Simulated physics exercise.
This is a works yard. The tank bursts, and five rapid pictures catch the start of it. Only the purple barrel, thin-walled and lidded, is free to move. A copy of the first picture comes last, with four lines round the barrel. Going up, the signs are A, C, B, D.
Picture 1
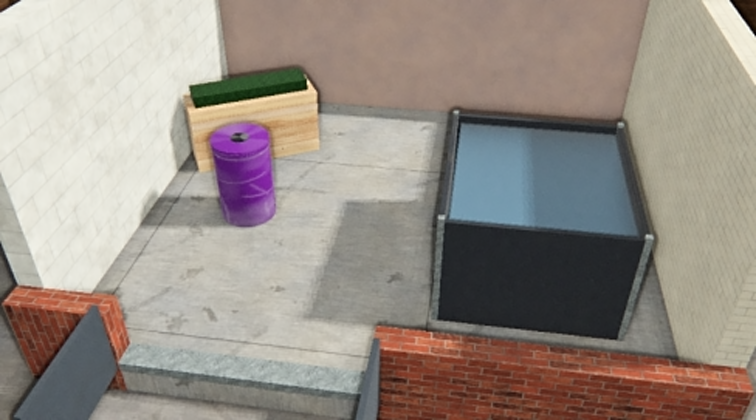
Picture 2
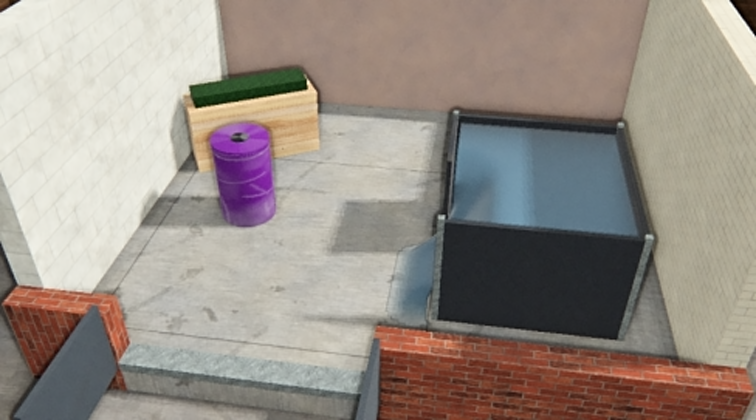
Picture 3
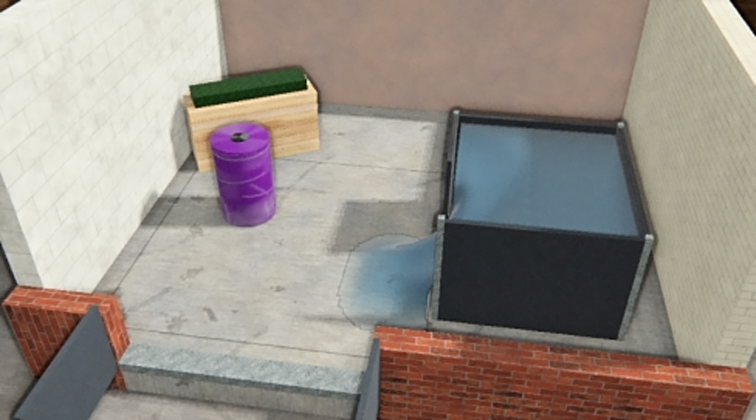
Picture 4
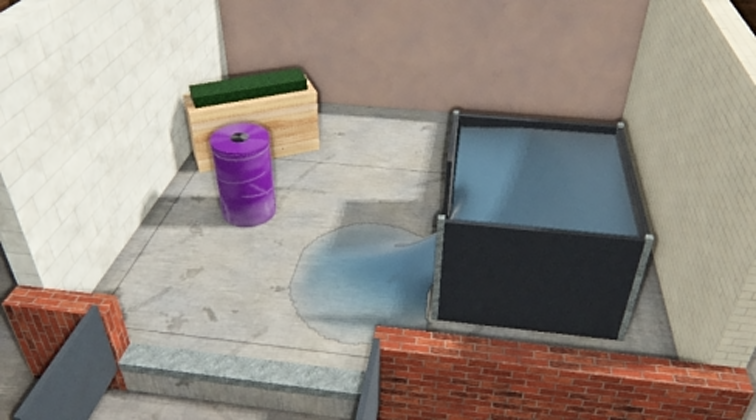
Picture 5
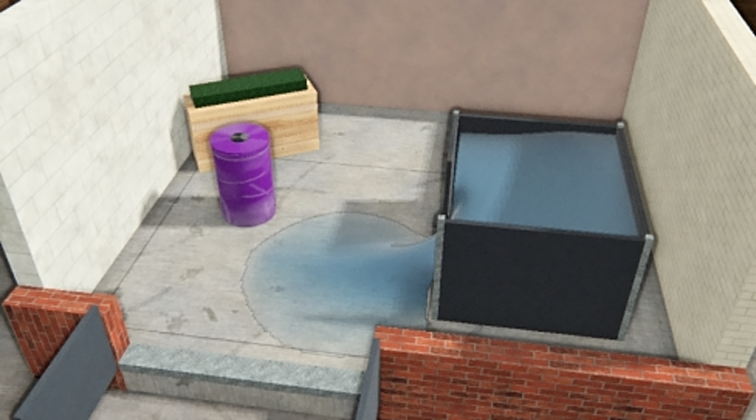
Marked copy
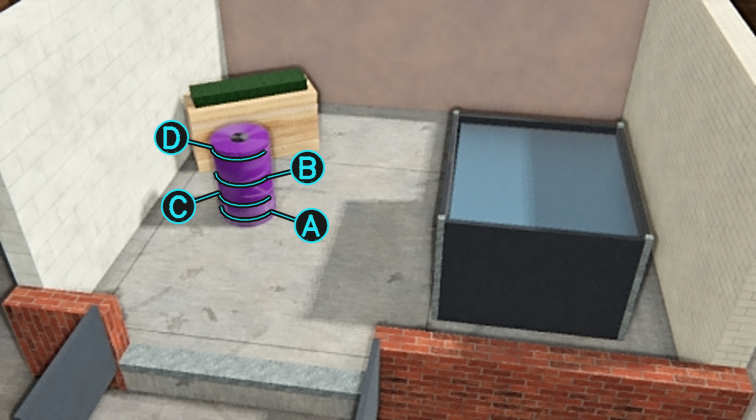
Water poured out of the left side of the dark tank and spread leftward across the grey ground in a widening puddle, while the purple barrel stayed still in front of the wooden planter.
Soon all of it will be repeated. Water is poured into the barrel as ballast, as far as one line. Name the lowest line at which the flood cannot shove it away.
B.
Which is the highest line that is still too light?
The answer is C.
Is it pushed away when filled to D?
No, not at all.
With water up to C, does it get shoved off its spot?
Yes.
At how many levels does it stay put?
Two.
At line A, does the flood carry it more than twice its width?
Yes.
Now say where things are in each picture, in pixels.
The first frame shows lid of the purple barrel at (240, 138); tank full, its middle at (539, 176); open gate at (244, 315).
In the second frame, 2 % of the ground wet, in view closest to the barrel at (405, 259).
In the third frame, 5 % of the ground wet, in view closest to the barrel at (370, 243).
In the fourth frame, 9 % of the ground wet, in view closest to the barrel at (329, 236).
The fifth frame shows lid of the purple barrel at (240, 138); 14 % of the ground wet, in view closest to the barrel at (278, 238).
On the marked copy, A at (240, 219); B at (235, 185); C at (238, 205); D at (231, 159); from the bottom up A, C, B, D.
If A is chosen, it is pushed about 3 times its own width away.
If B is chosen, it does not move.
If C is chosen, it is pushed about its own width away.
If D is chosen, it does not move.
